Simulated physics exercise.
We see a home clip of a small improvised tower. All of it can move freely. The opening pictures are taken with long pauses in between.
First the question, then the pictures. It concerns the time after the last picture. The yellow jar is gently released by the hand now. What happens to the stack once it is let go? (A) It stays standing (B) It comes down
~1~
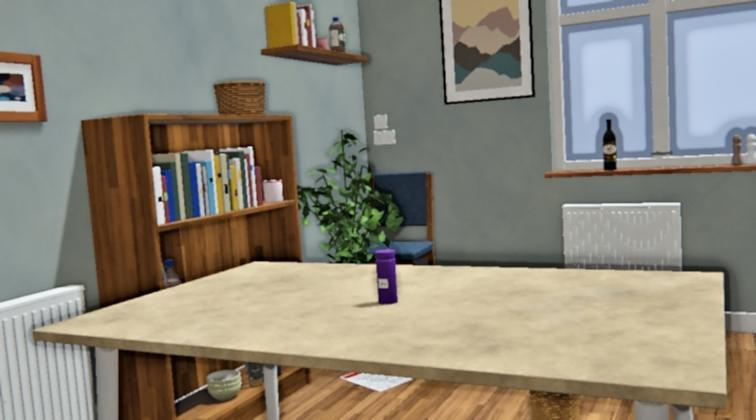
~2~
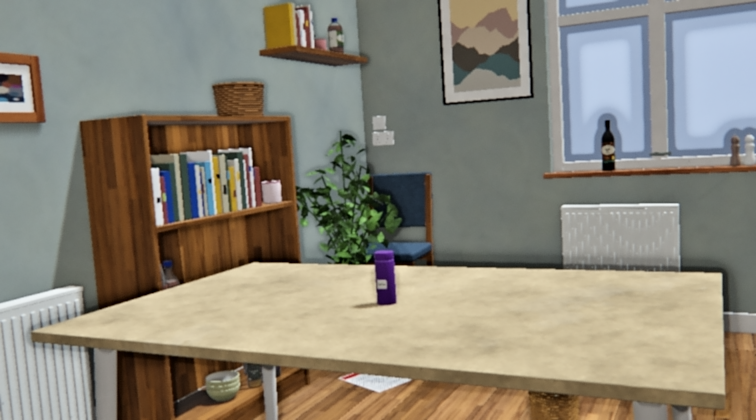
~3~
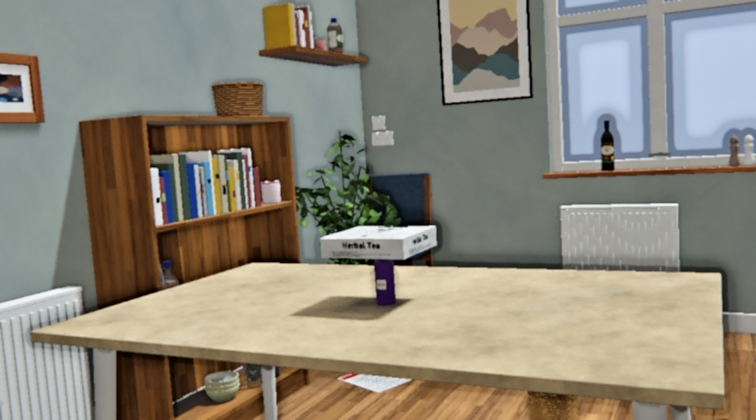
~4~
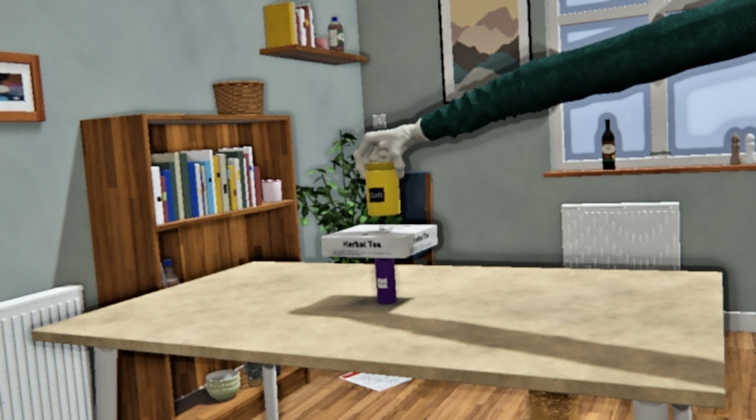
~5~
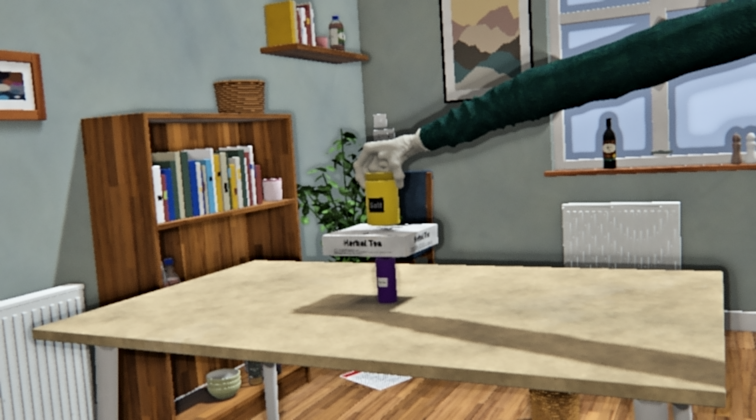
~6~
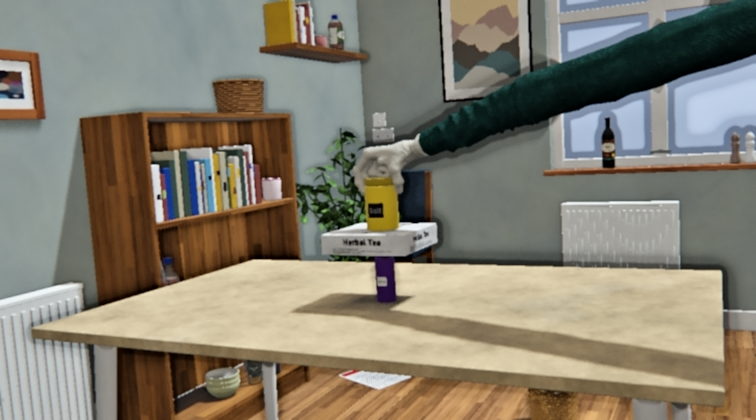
Option A: It stays standing.
Then, 0.20 s after the last picture, nothing has stirred.
Then, 0.60 s after the last picture, yellow jar resting near (382, 204).
At rest, all 3 in place. Seen from the same camera at the end, yellow jar near (382, 204). The stack keeps its balance.
